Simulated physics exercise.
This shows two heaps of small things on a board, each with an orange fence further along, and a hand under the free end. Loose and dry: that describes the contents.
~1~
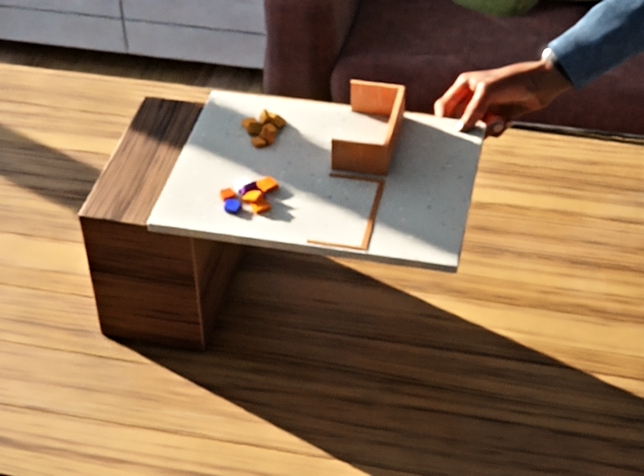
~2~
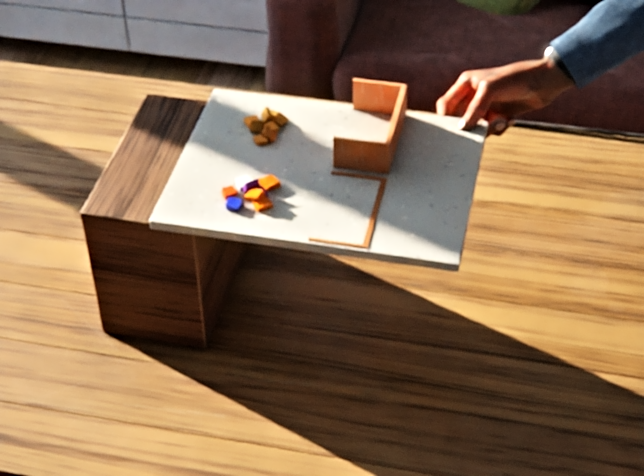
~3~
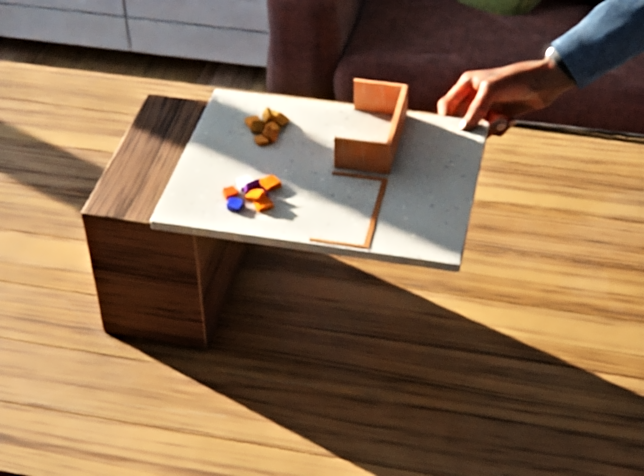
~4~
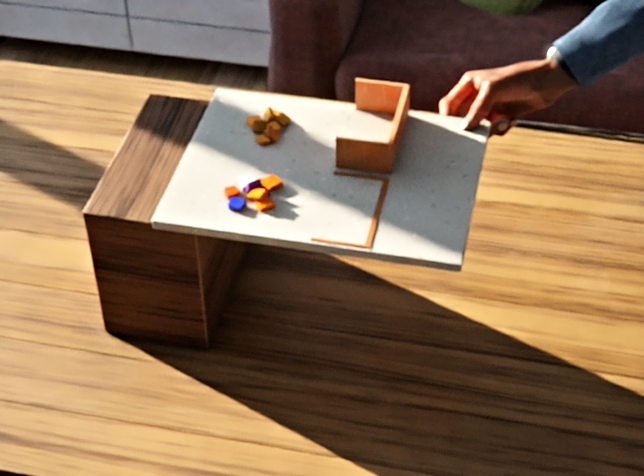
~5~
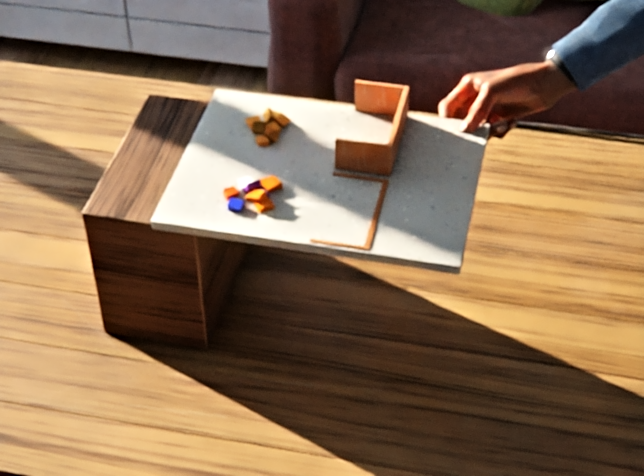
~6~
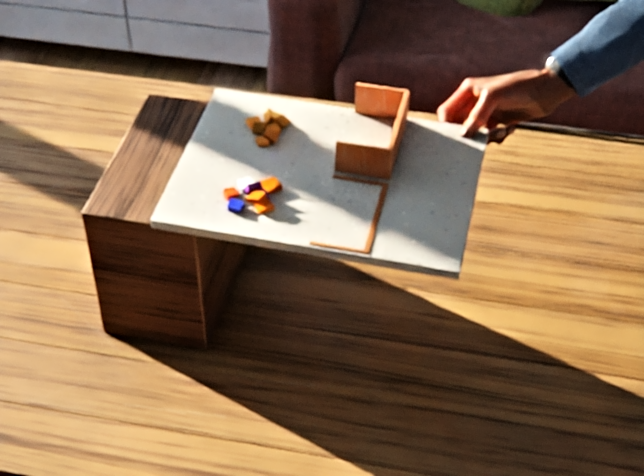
A pale speckled board rests at its left on a tall dark wooden block, its right end held by a hand in a blue sleeve, seen from above in a sunlit room with wooden flooring and a dark reddish sofa. Small orange and blue tiles lie nearer than some golden-brown pieces, with a low strip and taller orange fence to their right. The hand lowers the board's right end very slightly, while both heaps stay in place on it.
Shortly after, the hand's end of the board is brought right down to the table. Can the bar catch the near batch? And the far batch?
The near batch clears its bar; the far batch stays behind its bar.
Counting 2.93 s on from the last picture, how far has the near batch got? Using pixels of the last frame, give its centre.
Around (450, 349).
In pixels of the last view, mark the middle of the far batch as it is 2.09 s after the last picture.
I'd point at about (362, 209).
Then, 1.12 s after the last picture, board sloping at 21°; near batch where it was; far batch where it was.
Then, 2.09 s after the last picture, board sloping at 37°; near batch all past its bar; far batch has reached its bar.
Then, 2.93 s after the last picture, board resting at 41°; near batch all past its bar; far batch has reached its bar.
At rest, board resting at 41°; near batch all past its bar; far batch gathered behind its bar.
